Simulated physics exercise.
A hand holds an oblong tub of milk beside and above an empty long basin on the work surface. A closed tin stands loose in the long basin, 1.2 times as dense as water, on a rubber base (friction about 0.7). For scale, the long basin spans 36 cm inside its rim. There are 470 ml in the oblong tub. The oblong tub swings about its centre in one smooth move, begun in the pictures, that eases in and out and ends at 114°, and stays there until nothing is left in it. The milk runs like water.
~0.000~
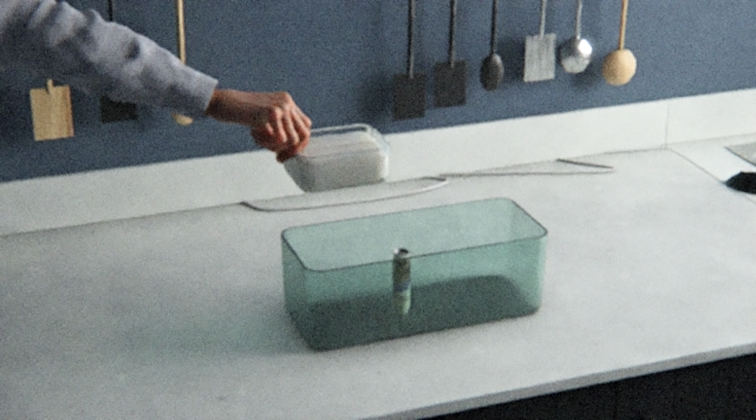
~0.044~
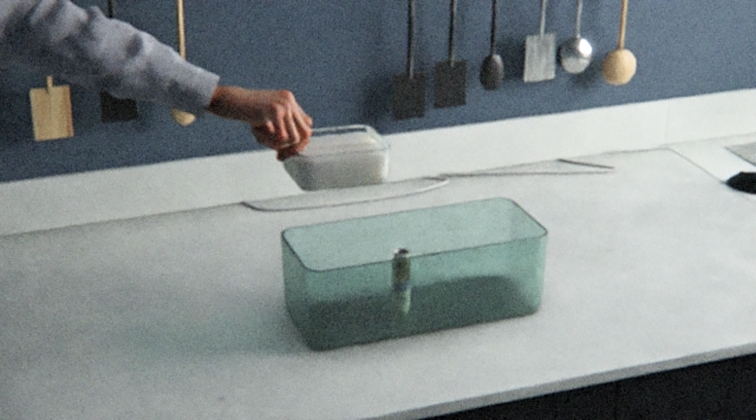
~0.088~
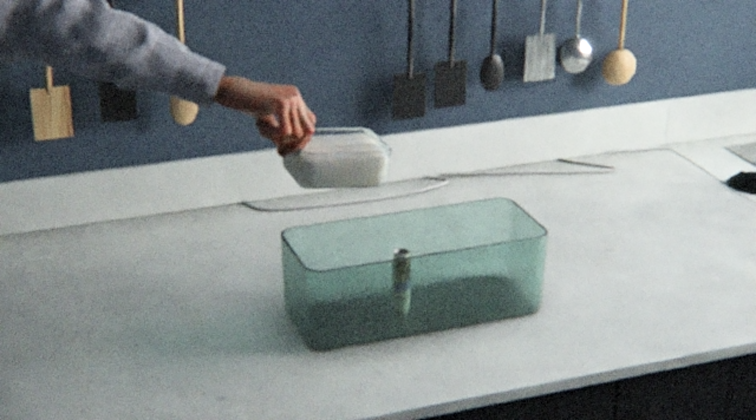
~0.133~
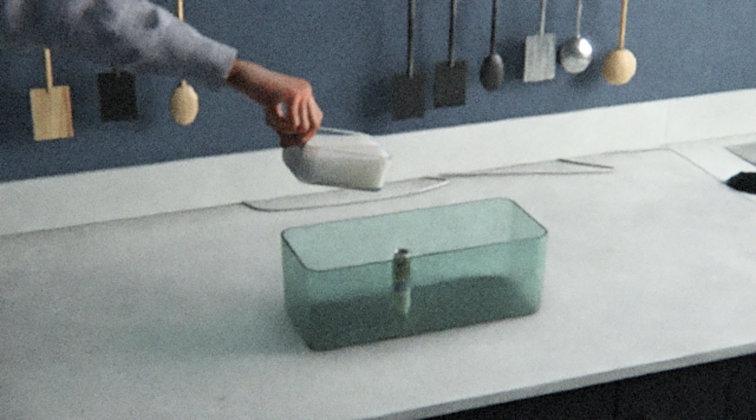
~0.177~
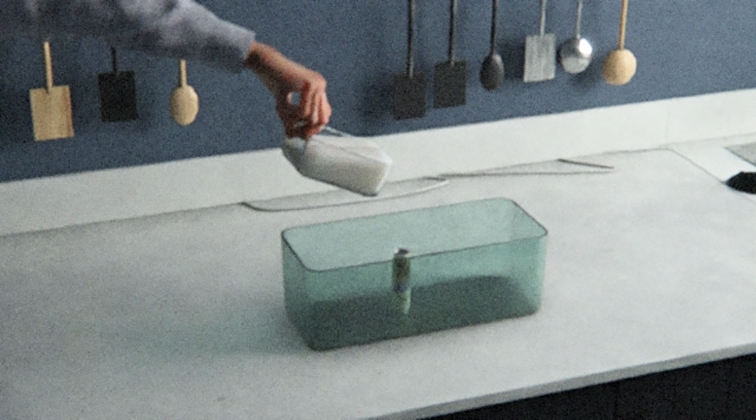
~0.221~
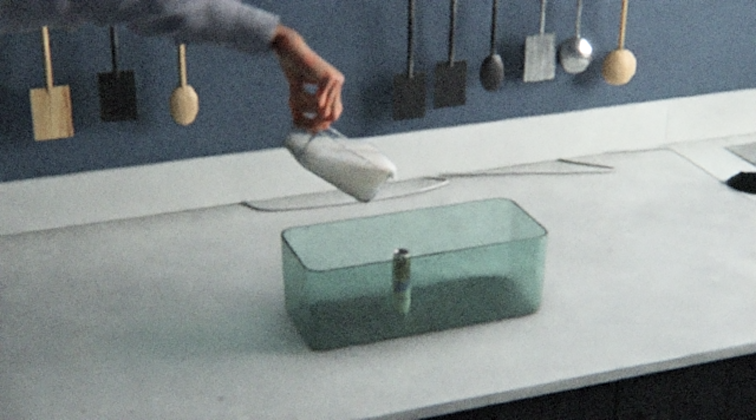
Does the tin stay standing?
The tin keeps standing.
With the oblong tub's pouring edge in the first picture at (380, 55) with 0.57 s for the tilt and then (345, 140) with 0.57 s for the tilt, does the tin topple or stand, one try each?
First it stays up; then it goes over.
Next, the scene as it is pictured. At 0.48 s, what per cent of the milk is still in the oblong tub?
Near 5 in a hundred.
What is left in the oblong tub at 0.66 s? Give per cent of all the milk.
Some 0 per cent.
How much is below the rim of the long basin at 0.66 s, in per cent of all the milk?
Near 98 in a hundred.
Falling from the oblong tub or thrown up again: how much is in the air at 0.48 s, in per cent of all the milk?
Some 28 per cent.
Then, 0.48 s in, the tilt is 107° and 5 per cent is still to pour; the tin stands where it began.
Then, 0.66 s in, the tilt is 114° and 0 per cent is still to pour; the tin stands where it began.
Then, 0.86 s in, the tilt is 114° and 0 per cent is still to pour; the tin stands where it began.
Then, 1.07 s in, the tilt is 114° and 0 per cent is still to pour; the tin stands where it began.
Finally, the tin stands where it began.
